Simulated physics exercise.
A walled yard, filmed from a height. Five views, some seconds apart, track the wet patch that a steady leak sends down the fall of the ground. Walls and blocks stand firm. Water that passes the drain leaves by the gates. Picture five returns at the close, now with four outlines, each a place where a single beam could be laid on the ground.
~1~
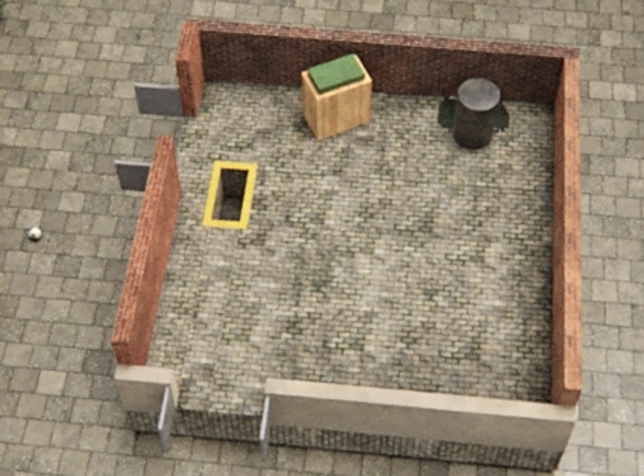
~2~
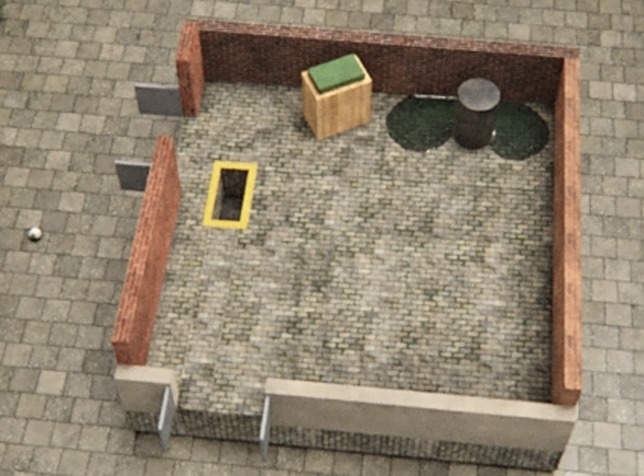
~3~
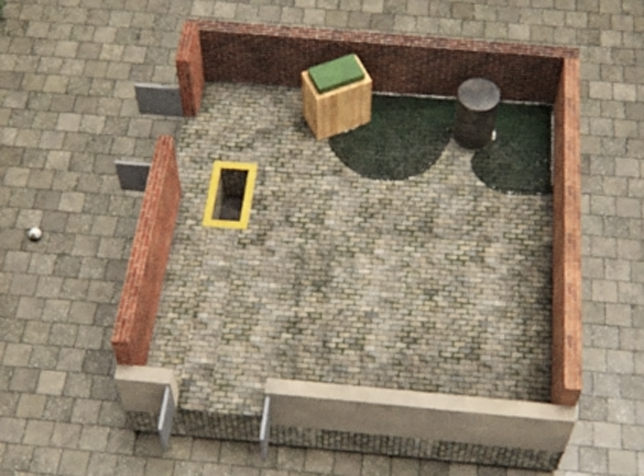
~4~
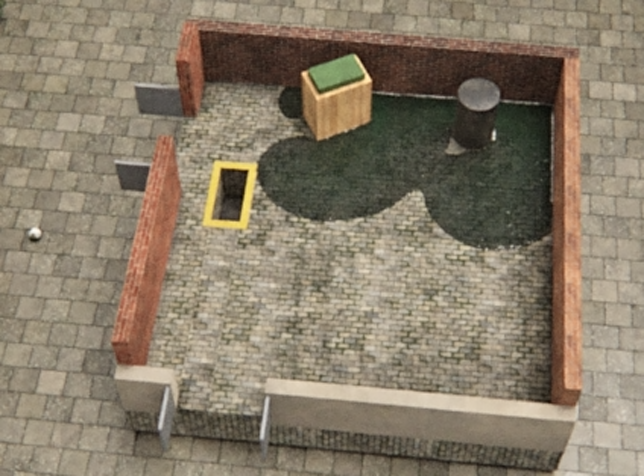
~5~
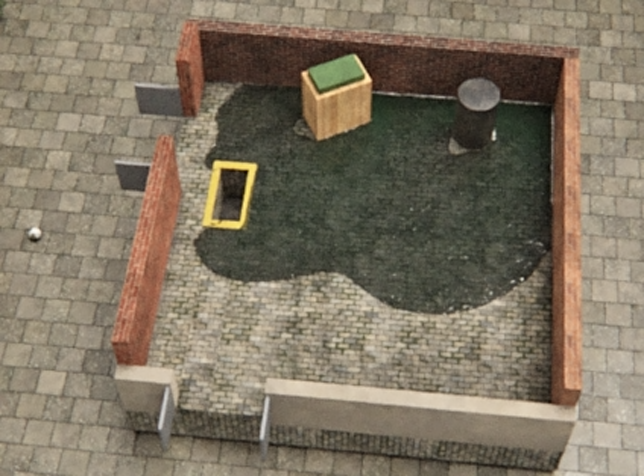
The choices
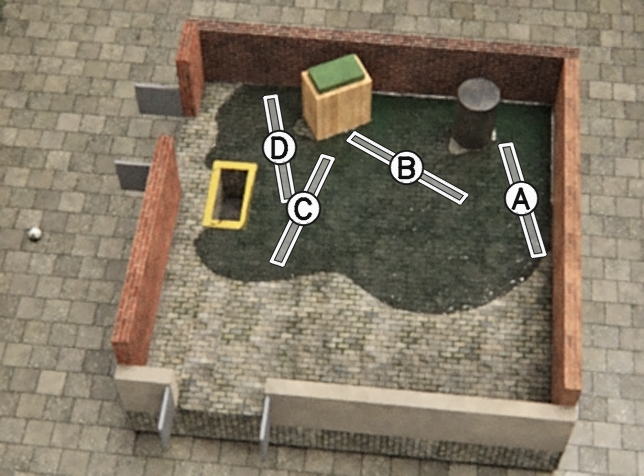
Dark green water spreading from around a dark drum across a walled paved yard, passing a wooden box and reaching a yellow-edged pit.
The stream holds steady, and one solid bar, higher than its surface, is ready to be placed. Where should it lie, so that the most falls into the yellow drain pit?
The best position is A.
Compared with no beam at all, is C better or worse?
Worse.
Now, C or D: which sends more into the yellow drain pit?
Position C.
On the marked copy, A from (505, 144) to (538, 255); B from (351, 136) to (463, 198); C from (277, 263) to (327, 157); D from (270, 96) to (288, 200).
Choosing A, about 29 % of the stream runs into the yellow drain pit, about 68 % out by the gates.
Choosing B, about 18 % of the stream runs into the yellow drain pit, about 76 % out by the gates.
Choosing C, about 14 % of the stream runs into the yellow drain pit, about 84 % out by the gates.
Choosing D, about 10 % of the stream runs into the yellow drain pit, about 89 % out by the gates.
